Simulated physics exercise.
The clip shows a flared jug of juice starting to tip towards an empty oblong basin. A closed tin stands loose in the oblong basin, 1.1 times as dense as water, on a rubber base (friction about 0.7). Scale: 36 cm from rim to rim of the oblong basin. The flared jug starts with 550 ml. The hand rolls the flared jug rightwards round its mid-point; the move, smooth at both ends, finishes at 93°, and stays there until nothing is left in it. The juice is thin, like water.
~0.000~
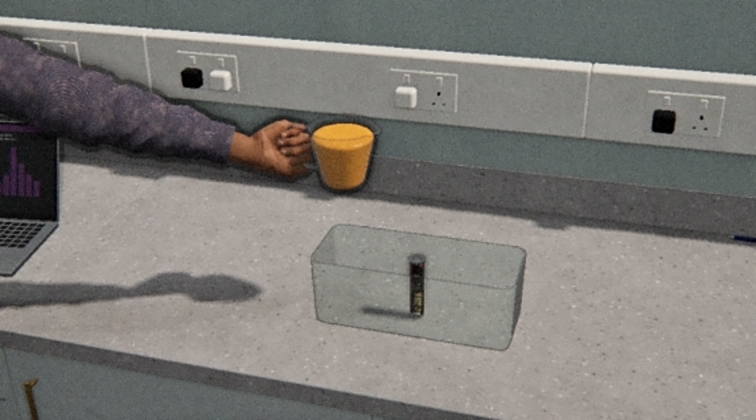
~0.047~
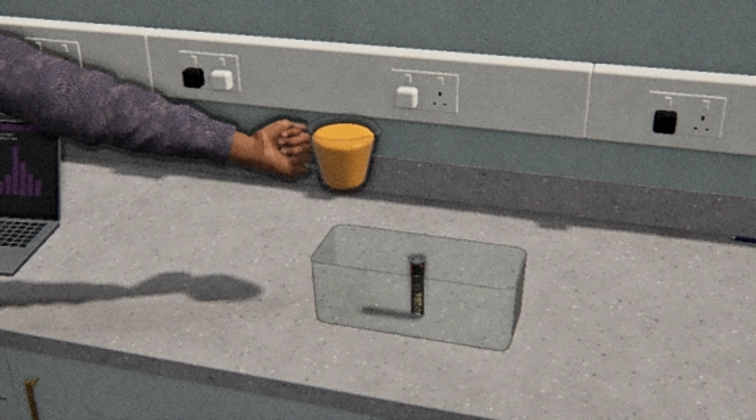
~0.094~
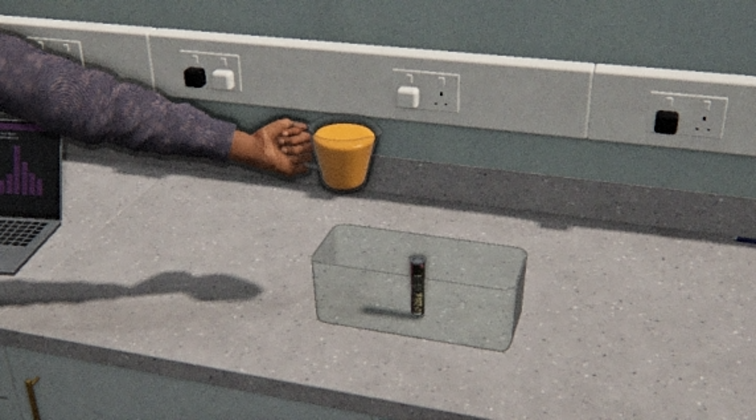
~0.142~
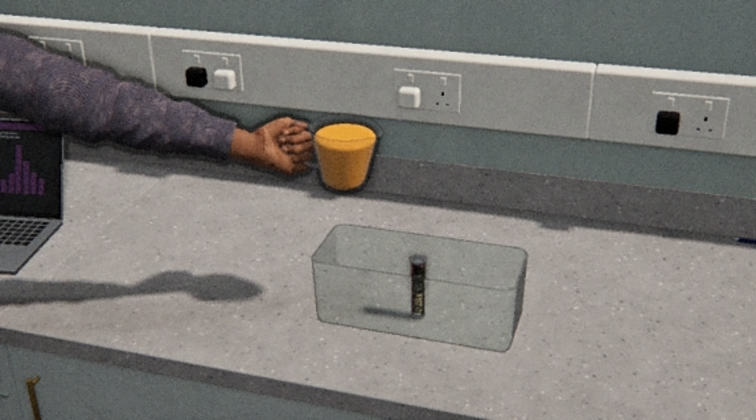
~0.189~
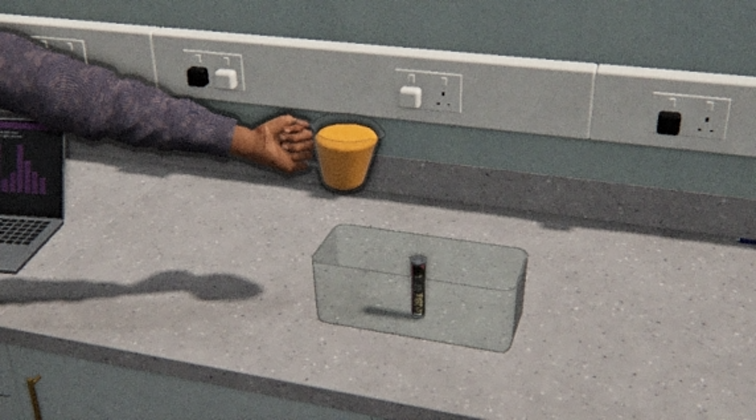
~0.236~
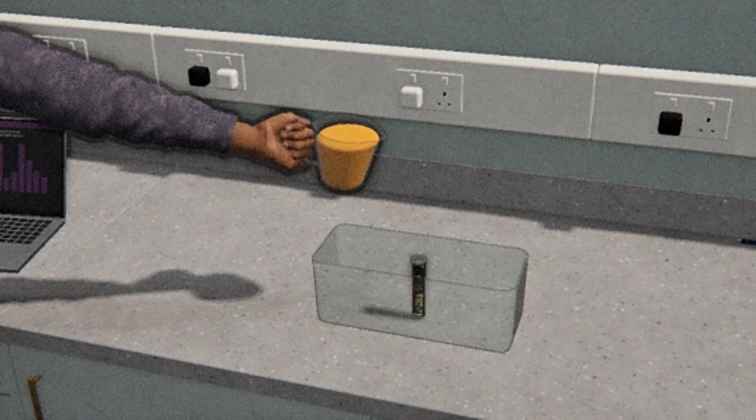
A hand held a flared jug of orange juice above and behind a clear oblong basin with a small dark tin standing inside, then slowly tilted the jug very slightly to the right.
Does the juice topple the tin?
It topples.
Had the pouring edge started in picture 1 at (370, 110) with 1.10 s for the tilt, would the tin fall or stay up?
Then it topples.
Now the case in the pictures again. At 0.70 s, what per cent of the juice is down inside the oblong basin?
Some 3 per cent.
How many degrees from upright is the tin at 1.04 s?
It is at some 0°.
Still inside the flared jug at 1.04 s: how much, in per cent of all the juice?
Near 26 in a hundred.
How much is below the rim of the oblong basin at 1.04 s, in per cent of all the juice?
About 52 per cent.
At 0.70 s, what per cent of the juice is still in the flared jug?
About 78 per cent.
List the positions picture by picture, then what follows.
In the first picture, tilt 0°; pouring edge (381, 132); surface from (314, 131) to (374, 137); the oblong basin's rim runs from (322, 242) to (521, 270); the tin's top is at (417, 262).
In the second picture, tilt 0°; pouring edge (382, 132); surface from (315, 131) to (374, 137).
In the third picture, tilt 1°; pouring edge (383, 133); surface from (316, 131) to (375, 138).
In the fourth picture, tilt 3°; pouring edge (384, 134); surface from (317, 131) to (376, 138).
In the fifth picture, tilt 5°; pouring edge (385, 136); surface from (318, 131) to (377, 139).
In the sixth picture, tilt 7°; pouring edge (386, 138); surface from (320, 131) to (379, 139).
Then, 0.70 s in, the tilt is 53° and 78 per cent is still to pour; the tin stands where it began.
Then, 1.04 s in, the tilt is 85° and 26 per cent is still to pour; the tin stands where it began.
Then, 1.40 s in, the tilt is 93° and 1 per cent is still to pour; the tin leans 10°.
Then, 1.79 s in, the tilt is 93° and 0 per cent is still to pour; the tin lies on its side.
Finally, the tin lies on its side.
